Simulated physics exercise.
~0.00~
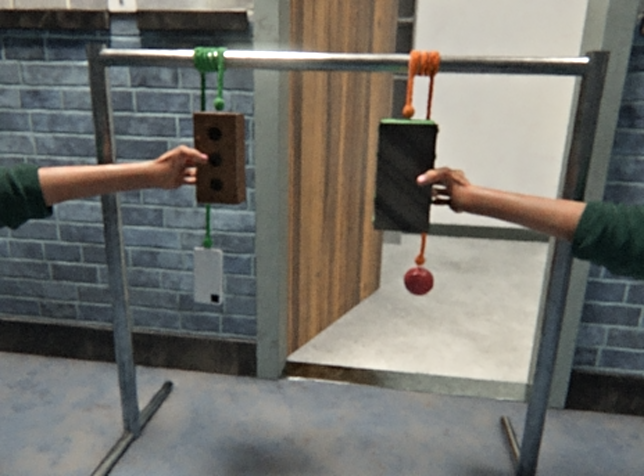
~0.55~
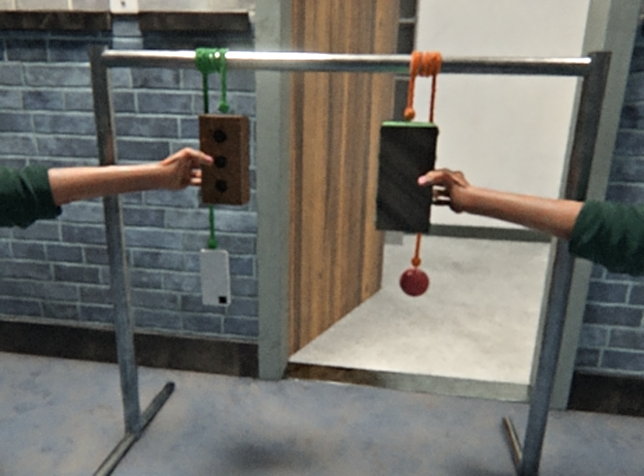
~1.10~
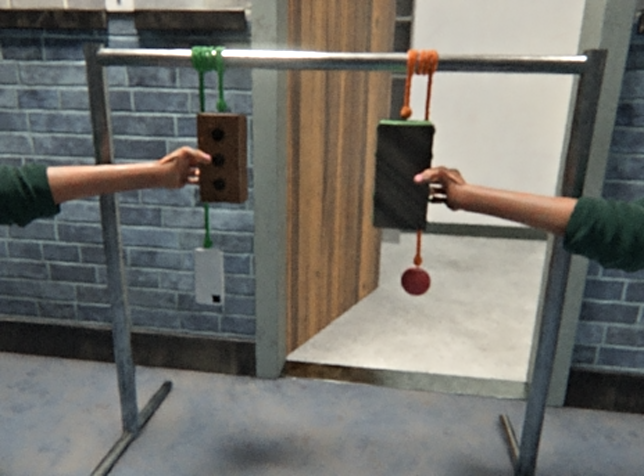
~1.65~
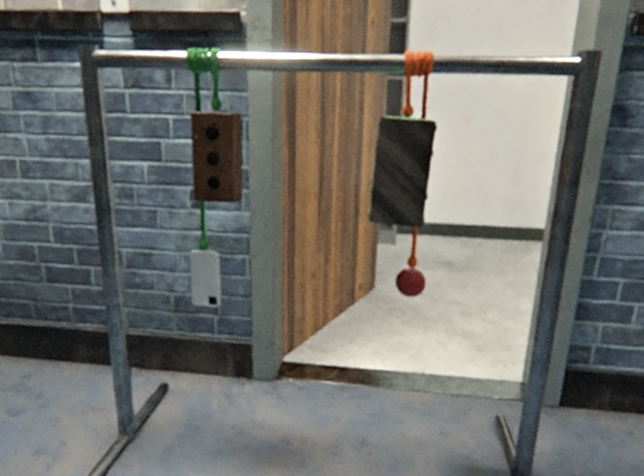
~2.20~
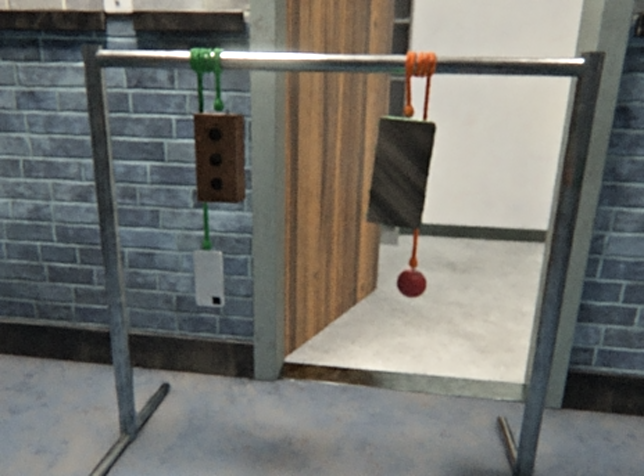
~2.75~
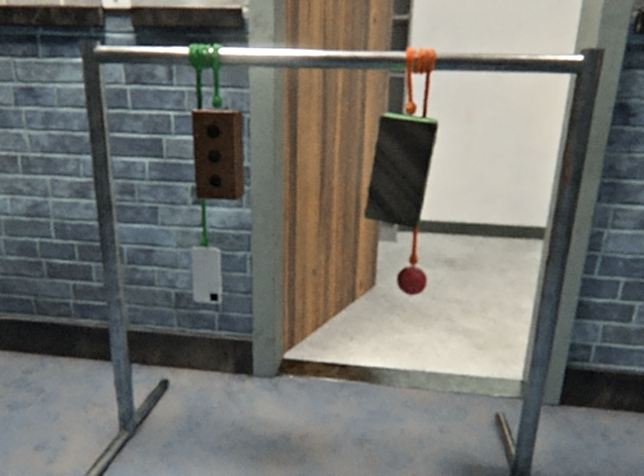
A brown brick with dark holes and a dark, green-edged case hang by cords from a metal bar, seen from the front by a slightly swaying camera. The brick hangs at left on green cord with a pale tag-like block beneath it, while the case hangs at right on orange cord above a red ball. Behind them are a blue-grey brick wall and an open wooden door. At first, a green-sleeved arm reaches in from each side, fingers touching each load. Then both hands are gone, and the case tilts slightly. Both loads remain hanging at the end.
